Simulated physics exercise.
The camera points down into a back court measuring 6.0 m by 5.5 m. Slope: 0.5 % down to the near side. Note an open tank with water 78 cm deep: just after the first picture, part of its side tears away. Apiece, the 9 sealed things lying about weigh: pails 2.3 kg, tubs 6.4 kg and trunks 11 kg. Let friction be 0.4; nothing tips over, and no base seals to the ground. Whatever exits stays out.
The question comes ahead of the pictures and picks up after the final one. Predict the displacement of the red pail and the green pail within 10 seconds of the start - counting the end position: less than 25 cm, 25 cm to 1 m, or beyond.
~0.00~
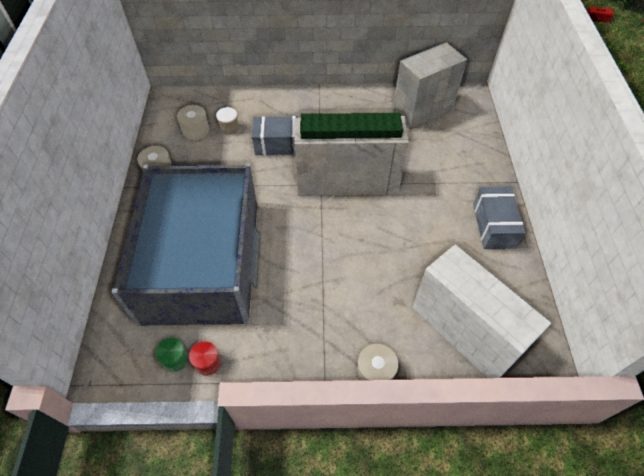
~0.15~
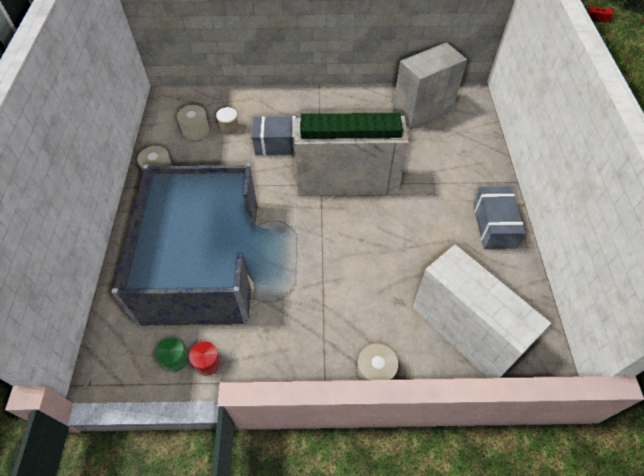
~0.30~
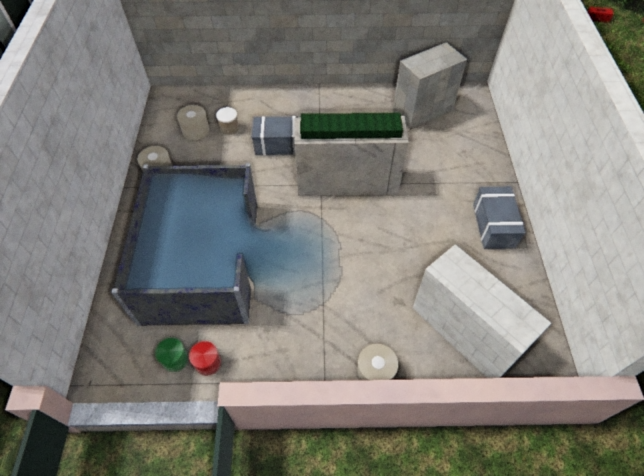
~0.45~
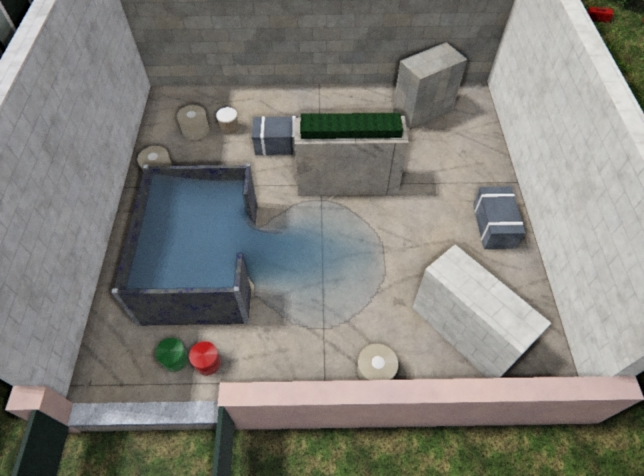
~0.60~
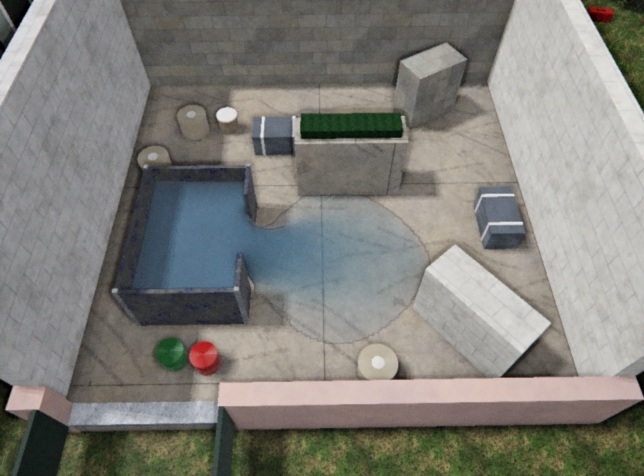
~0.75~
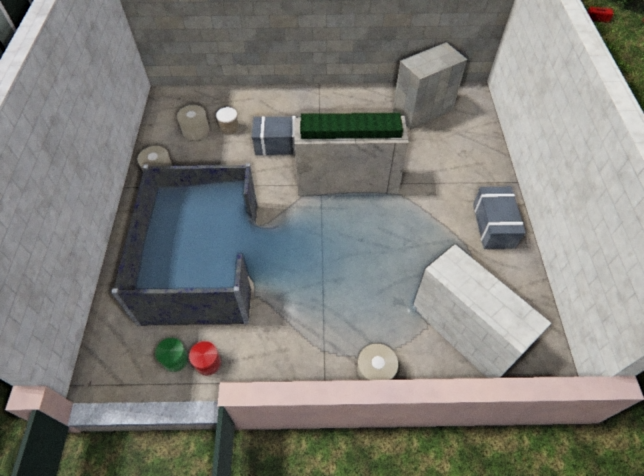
Red pail goes a long way, green pail goes a long way.
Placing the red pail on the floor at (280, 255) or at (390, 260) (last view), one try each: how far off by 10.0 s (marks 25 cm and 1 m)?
Order of tries: It is flushed away; it is flushed away.
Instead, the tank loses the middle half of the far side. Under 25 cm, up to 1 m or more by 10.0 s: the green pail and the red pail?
Green pail: Roughly where it was; red pail: Roughly where it was.
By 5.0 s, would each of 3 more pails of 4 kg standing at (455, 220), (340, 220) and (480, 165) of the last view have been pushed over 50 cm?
In the order listed: Across the line; across the line; across the line.
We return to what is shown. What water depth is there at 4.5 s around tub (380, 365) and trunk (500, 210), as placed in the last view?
Close to 11 and 9 centimetres.
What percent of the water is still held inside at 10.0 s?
Remaining: Approx. 94 per cent.
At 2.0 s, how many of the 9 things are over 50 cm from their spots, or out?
That would be 1.
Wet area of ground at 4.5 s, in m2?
I'd estimate close to 23 m2.
After 2.0 s the red pail is near (203, 354), 0.0 m from its start, aground; the green pail is near (169, 351), 0.0 m from its start, aground; 0 of 9 are out; 2 afloat.
After 4.5 s the red pail is near (192, 341), 0.2 m from its start, aground; the green pail is near (164, 349), 0.1 m from its start, aground; 0 of 9 are out; 2 afloat.
After 7.0 s the red pail is near (114, 279), 1.6 m from its start, aground; the green pail is near (92, 313), 1.1 m from its start, afloat; 0 of 9 are out; 5 afloat.
After 10.0 s the red pail is near (137, 194), 2.6 m from its start, afloat; the green pail is near (135, 219), 2.0 m from its start, afloat; 1 of 9 are out; 8 afloat.
